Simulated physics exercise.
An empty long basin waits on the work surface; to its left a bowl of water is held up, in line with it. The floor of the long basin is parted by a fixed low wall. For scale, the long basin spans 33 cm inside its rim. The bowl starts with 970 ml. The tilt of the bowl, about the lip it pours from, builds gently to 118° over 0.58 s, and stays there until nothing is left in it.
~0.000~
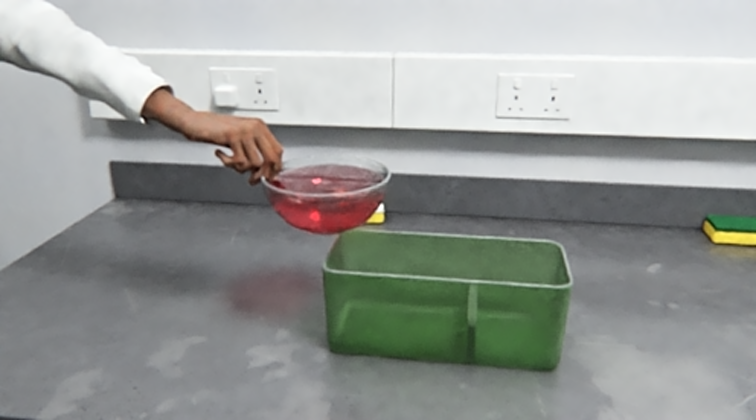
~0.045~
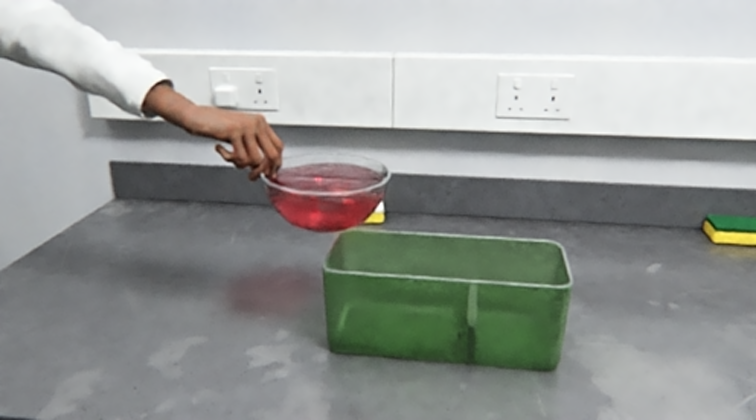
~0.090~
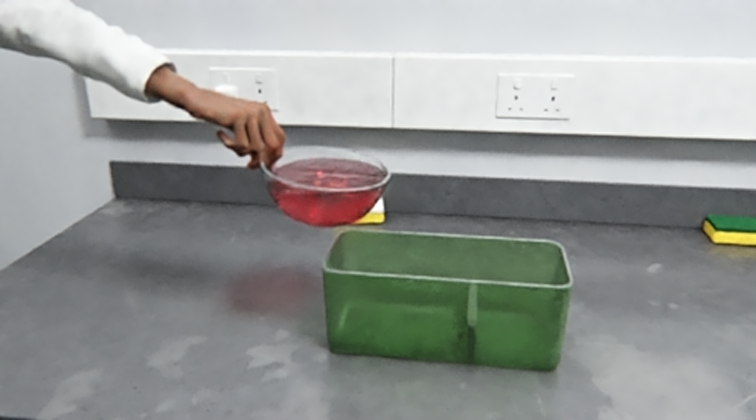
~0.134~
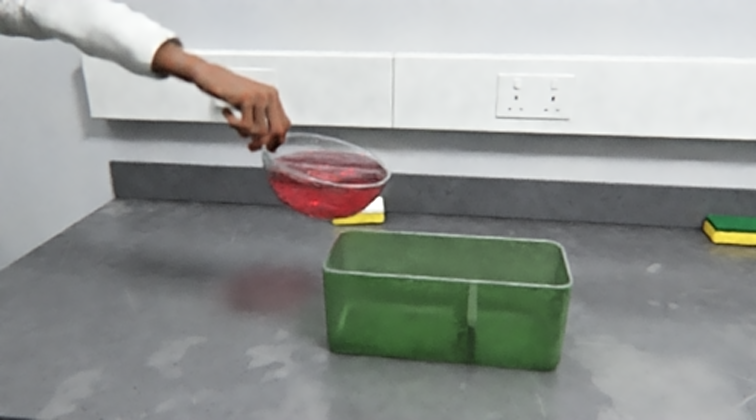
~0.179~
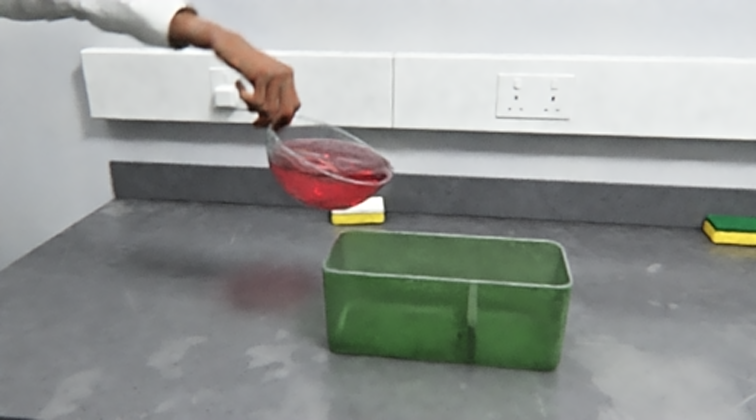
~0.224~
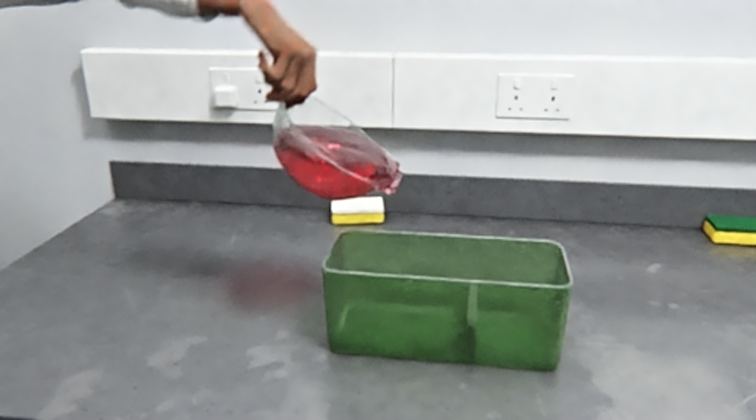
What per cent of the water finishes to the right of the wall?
Roughly 52 per cent is past the wall.
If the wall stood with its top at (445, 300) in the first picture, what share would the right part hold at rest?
Then about 70 per cent.
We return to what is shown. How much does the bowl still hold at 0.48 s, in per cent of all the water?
Some 12 per cent.
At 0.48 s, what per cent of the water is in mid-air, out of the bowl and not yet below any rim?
Some 68 per cent.
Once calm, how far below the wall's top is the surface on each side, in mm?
Left about 44 mm, right about 24 mm.
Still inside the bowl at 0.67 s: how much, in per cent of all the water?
Near 0 in a hundred.
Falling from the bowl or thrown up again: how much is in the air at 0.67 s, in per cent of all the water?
About 14 per cent.
By 0.48 s the tilt is 110° and 12 per cent is still to pour, 18 is left of the wall and 2 right of it.
By 0.67 s the tilt is 118° and 0 per cent is still to pour, 26 is left of the wall and 58 right of it.
By 0.87 s the tilt is 118° and 1 per cent is still to pour, 27 is left of the wall and 37 right of it.
By 1.08 s the tilt is 118° and 0 per cent is still to pour, 36 is left of the wall and 52 right of it.
At rest 38 per cent lies left of the wall, 52 right of it and 10 outside.
